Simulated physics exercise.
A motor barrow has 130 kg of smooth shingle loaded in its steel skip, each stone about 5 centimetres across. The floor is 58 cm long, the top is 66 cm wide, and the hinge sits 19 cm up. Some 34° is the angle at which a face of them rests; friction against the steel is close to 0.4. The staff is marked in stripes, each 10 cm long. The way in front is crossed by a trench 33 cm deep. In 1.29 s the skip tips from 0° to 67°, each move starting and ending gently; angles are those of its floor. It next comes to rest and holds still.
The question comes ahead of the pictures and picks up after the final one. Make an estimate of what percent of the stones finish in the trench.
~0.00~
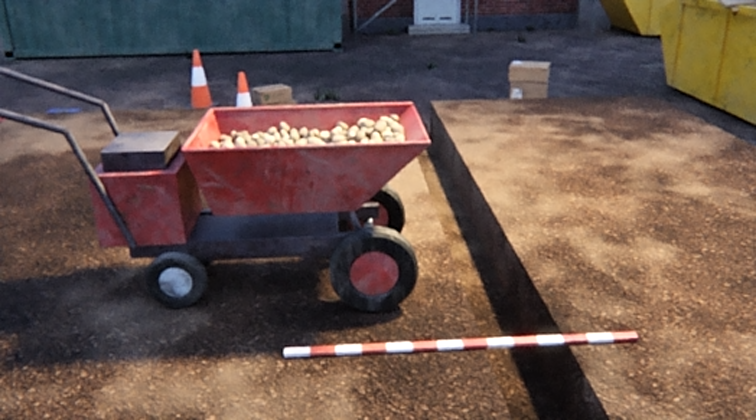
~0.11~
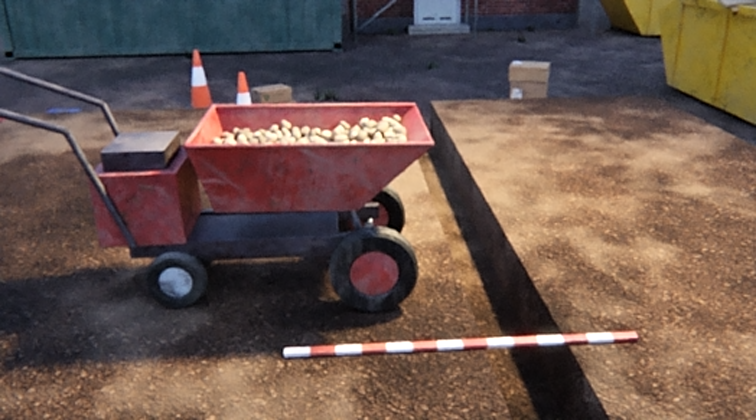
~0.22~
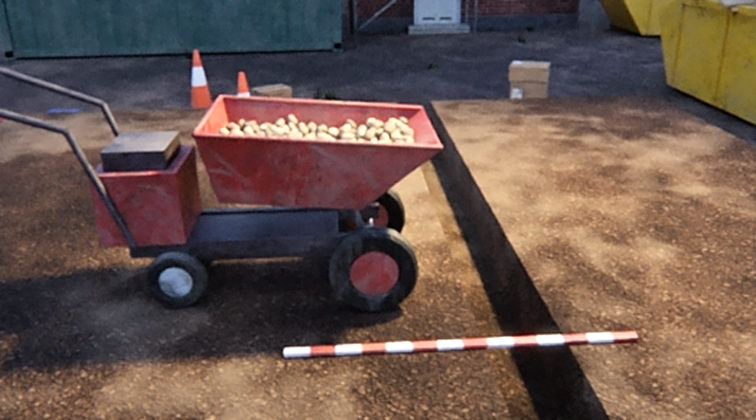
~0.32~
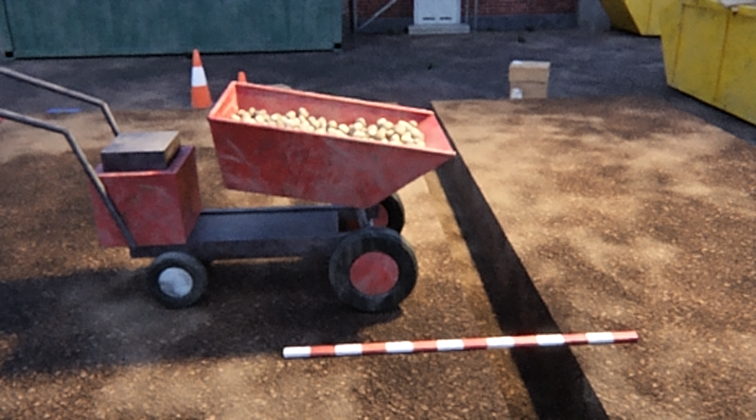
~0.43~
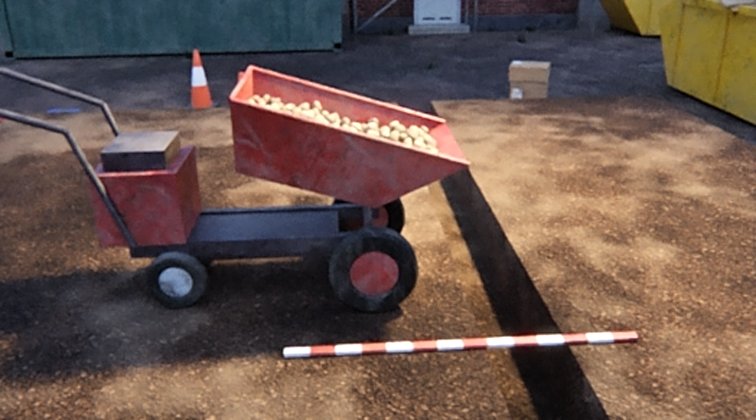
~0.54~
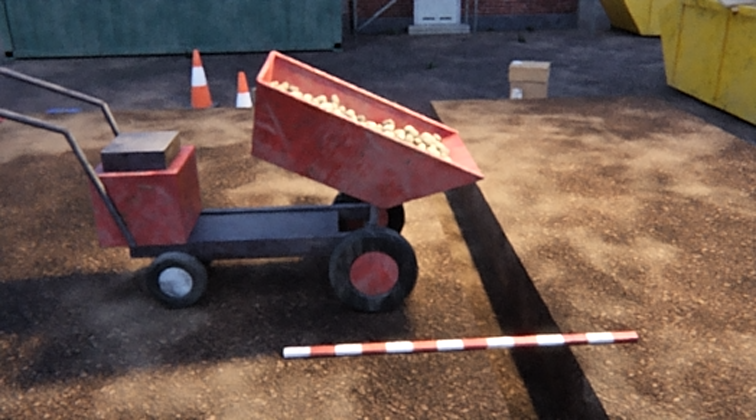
About 32 percent.
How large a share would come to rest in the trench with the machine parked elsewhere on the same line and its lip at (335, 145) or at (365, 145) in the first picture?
90 %, then 95 %.
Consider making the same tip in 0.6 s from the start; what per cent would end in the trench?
That works out at about 20 in a hundred.
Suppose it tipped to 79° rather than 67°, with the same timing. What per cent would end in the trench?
Share in trench: Approx. 45%.
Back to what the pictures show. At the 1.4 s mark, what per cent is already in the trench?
Roughly 10 percent of the load.
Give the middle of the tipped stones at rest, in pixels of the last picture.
Near (563, 266).
After 1.0 s the floor is at 57°; 100 % in the skip; the foremost stones are at (503, 208).
After 1.4 s the floor is at 67°; 47 % in the skip, 12 % in the trench, 40 % past the trench; the foremost stones are at (613, 258).
After 1.7 s the floor is at 67°; 13 % in the skip, 20 % in the trench, 67 % past the trench; the foremost stones are at (710, 255).
After 3.7 s the floor is at 67°; 0 % in the skip, 32 % in the trench, 68 % past the trench; the foremost stones are past the picture's edge.
